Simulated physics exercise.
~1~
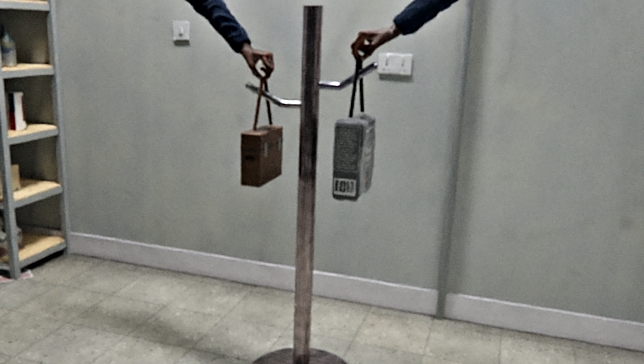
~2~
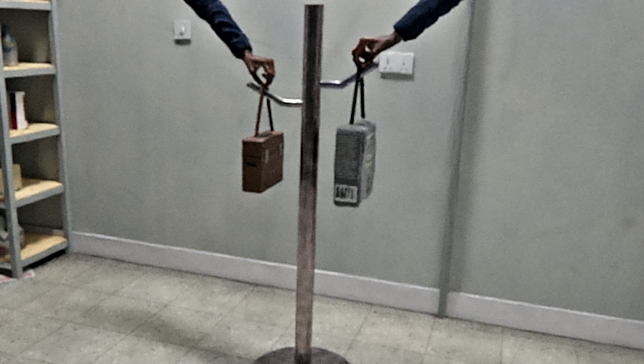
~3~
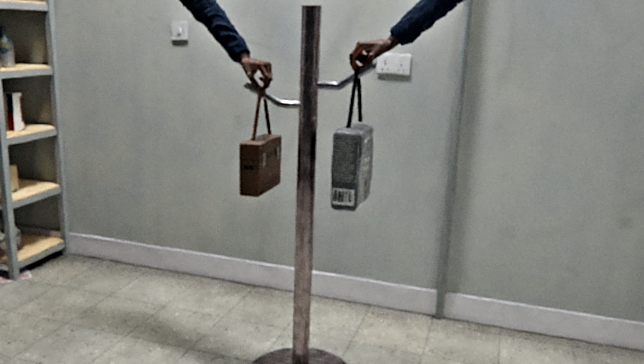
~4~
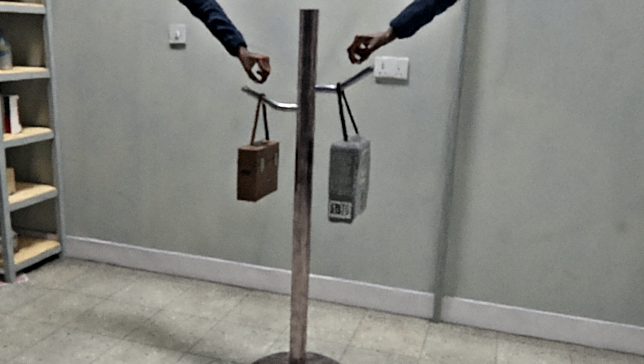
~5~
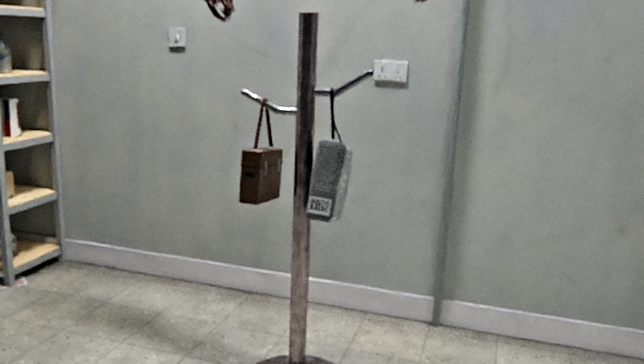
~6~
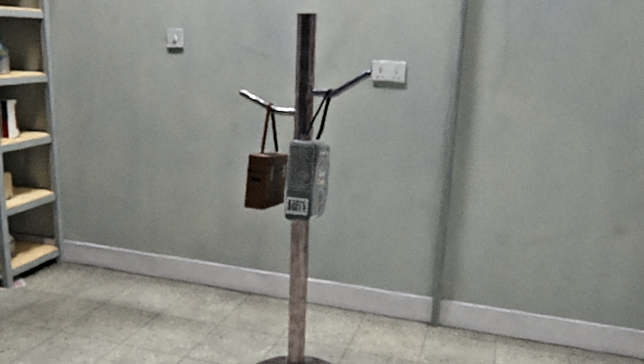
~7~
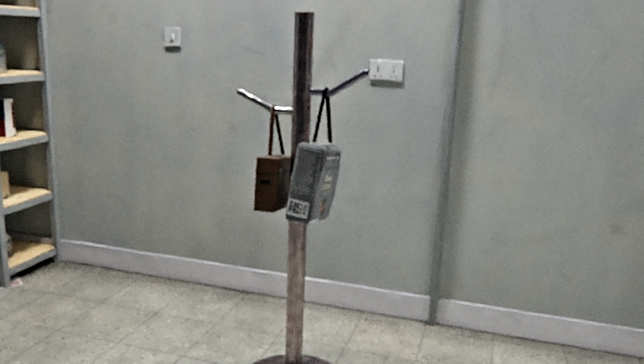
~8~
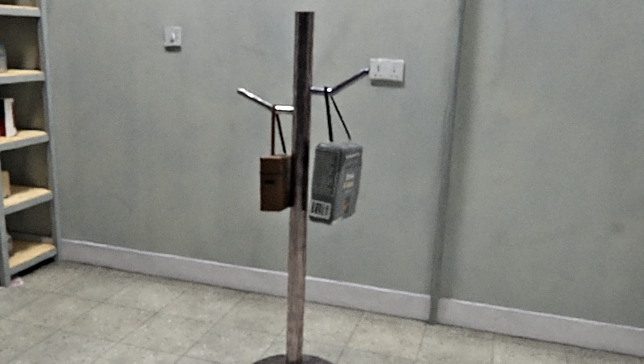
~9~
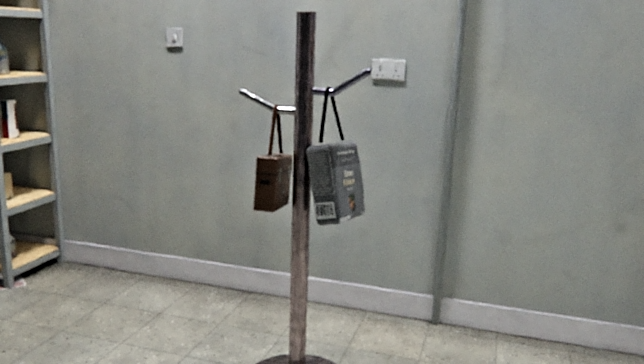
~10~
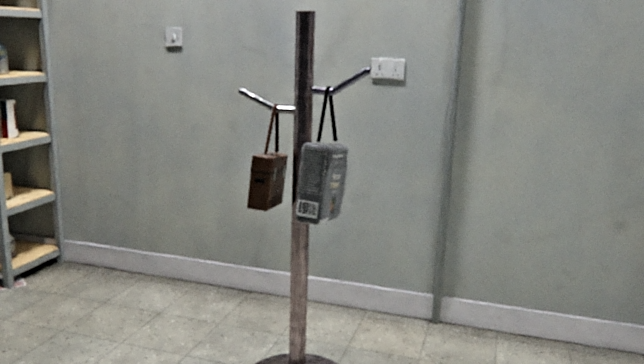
Two hands hanging a brown case and a grey bag on a stand's pegs, then withdrawing as both sway and stay hanging.
